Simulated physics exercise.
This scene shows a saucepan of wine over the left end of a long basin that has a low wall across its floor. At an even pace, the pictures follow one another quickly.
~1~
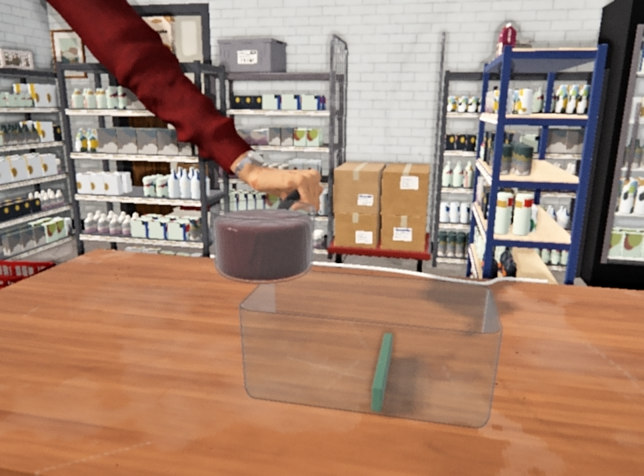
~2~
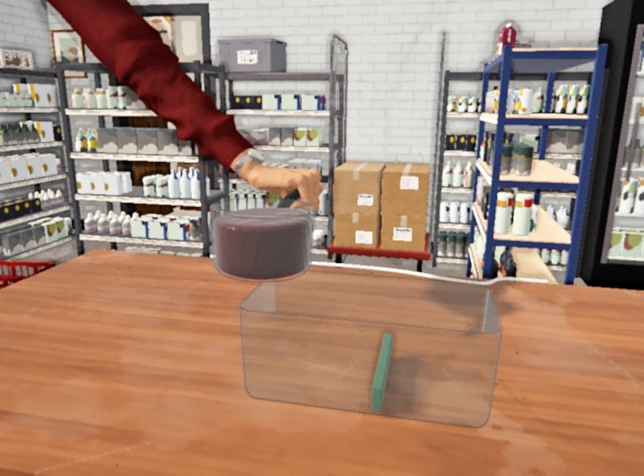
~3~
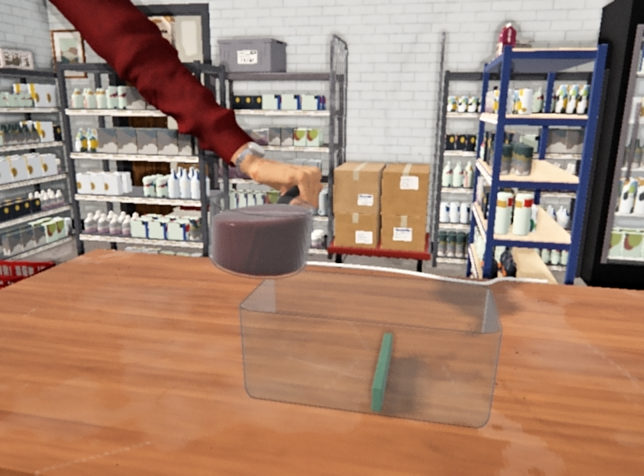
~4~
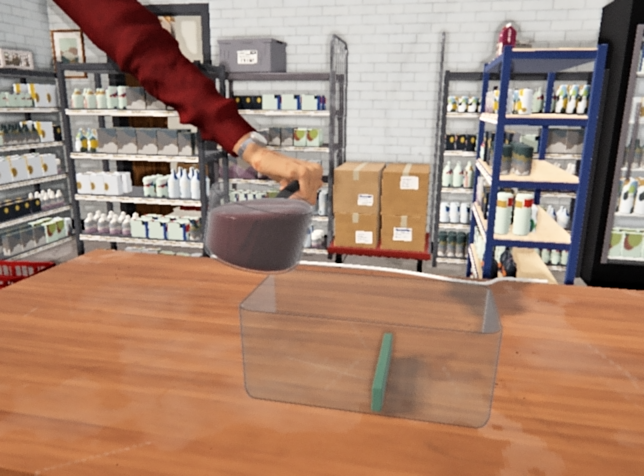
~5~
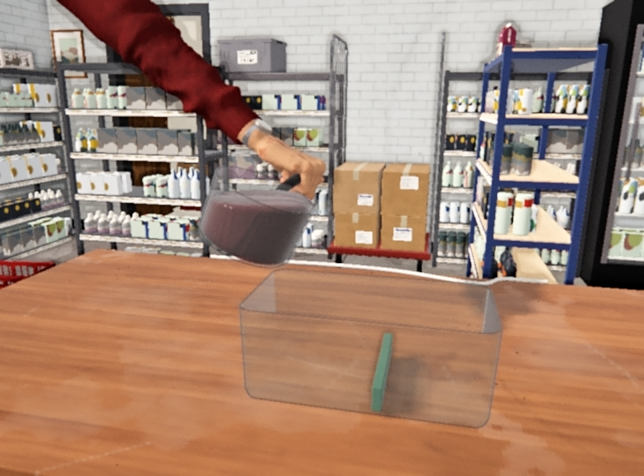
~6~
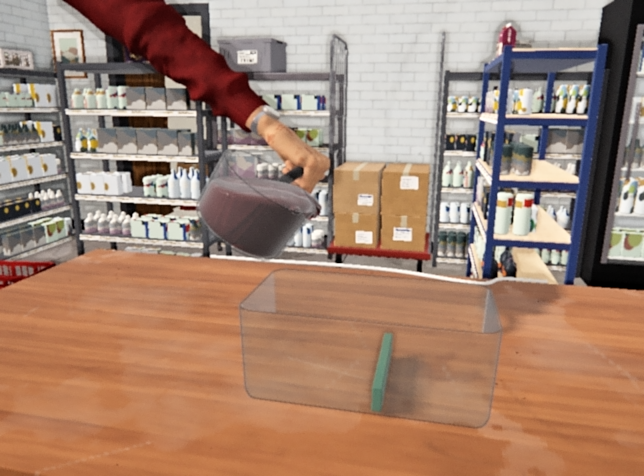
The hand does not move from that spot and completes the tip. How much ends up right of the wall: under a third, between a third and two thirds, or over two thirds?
Between a third and two thirds.
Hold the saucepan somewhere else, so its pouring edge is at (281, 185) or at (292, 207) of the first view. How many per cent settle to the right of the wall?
The first start yields 35 per cent, the second 45 per cent.
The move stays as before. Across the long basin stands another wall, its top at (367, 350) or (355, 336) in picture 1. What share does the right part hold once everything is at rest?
The first placement leaves close to 70 per cent, the second close to 80 per cent.
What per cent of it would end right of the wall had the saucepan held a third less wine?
55 per cent.
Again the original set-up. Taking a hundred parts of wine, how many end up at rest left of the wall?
Around 35 percent.
A moment on, the saucepan is tipped on its side and 48 per cent is still to pour, 8 is left of the wall and 0 right of it.
Next, the saucepan is tipped right over and 7 per cent is still to pour, 9 is left of the wall and 65 right of it.
Then the saucepan is tipped right over and 1 per cent is still to pour, 22 is left of the wall and 51 right of it.
Later the saucepan is tipped right over and 0 per cent is still to pour, 32 is left of the wall and 58 right of it.
In the end 37 per cent lies left of the wall, 54 right of it and 9 outside.
